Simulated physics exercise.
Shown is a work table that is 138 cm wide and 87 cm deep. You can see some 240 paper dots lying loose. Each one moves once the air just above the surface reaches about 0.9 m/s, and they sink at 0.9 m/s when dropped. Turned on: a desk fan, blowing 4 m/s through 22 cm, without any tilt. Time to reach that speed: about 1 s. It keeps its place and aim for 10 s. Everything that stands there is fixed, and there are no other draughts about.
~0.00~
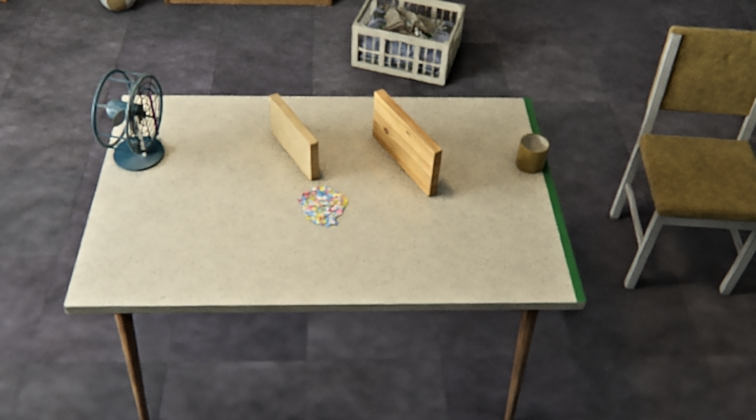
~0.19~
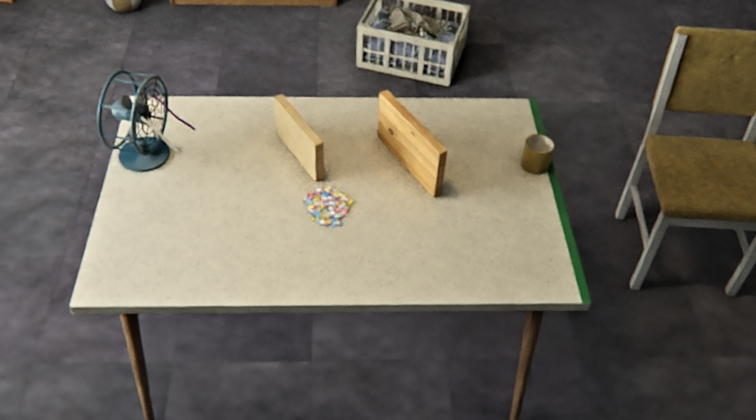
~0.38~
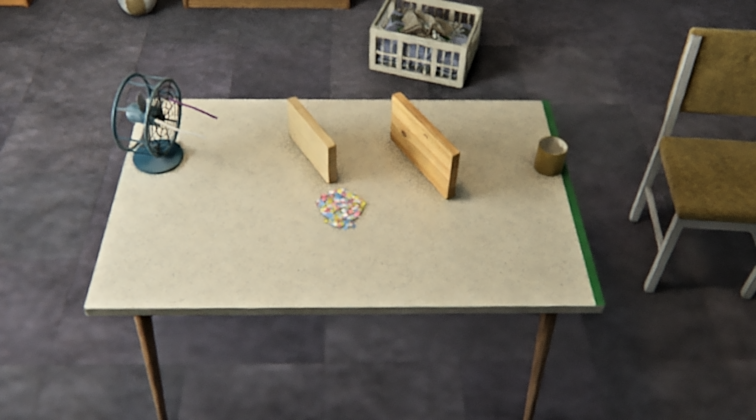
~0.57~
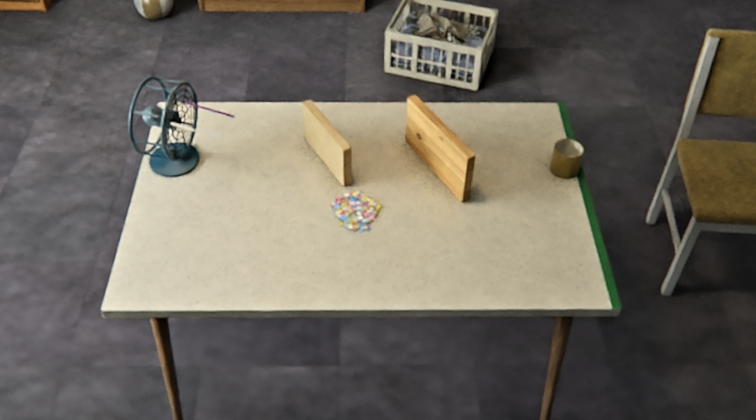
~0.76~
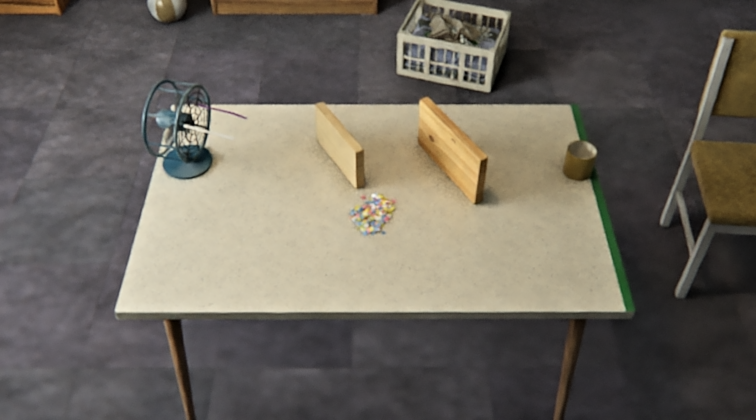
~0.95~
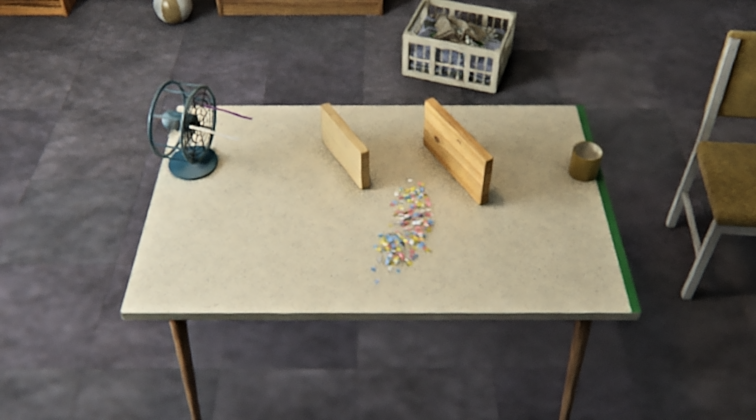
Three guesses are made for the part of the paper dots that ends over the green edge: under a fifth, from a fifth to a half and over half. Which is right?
From a fifth up to half finish beyond the green edge.
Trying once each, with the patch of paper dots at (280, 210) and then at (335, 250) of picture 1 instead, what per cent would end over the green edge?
Roughly 0 %, then 0 %.
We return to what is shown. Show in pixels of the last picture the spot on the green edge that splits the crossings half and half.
I'd say roughly (628, 264).
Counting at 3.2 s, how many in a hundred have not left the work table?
Roughly 10 %.
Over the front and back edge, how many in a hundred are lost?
I'd guess close to 60 percent front and near 0 percent back.
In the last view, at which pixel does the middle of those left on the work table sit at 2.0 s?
Roughly pixel (470, 205).
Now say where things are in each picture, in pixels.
The middle of the paper dots is near (324, 204), none has stirred yet and the mouth of the desk fan is at (129, 112), in the first picture.
The middle of the paper dots is near (329, 205), none has stirred yet and the green edge is centred on (560, 188), in the second picture.
The middle of the paper dots is near (342, 207), none has stirred yet, the top of a board is at (311, 121) and the top of a board is at (425, 122), in the third picture.
The middle of the paper dots is near (357, 210) and none has stirred yet, in the fourth picture.
The middle of the paper dots is near (374, 215), the farthest in sight from the desk fan is at (384, 233) and about 30 % have left their places, in the fifth picture.
The middle of the paper dots is near (409, 232), the farthest in sight from the desk fan is at (428, 250) and all have left their places, in the sixth picture.
After 2.0 s, 15 % are over the green edge; the middle of those still in play is near (470, 205); 64 % have settled or left.
After 3.2 s, 27 % are over the green edge; 83 % have settled or left.
After 5.5 s, 35 % are over the green edge; 97 % have settled or left.
After 10.0 s, at the end, 38 % are over the green edge.
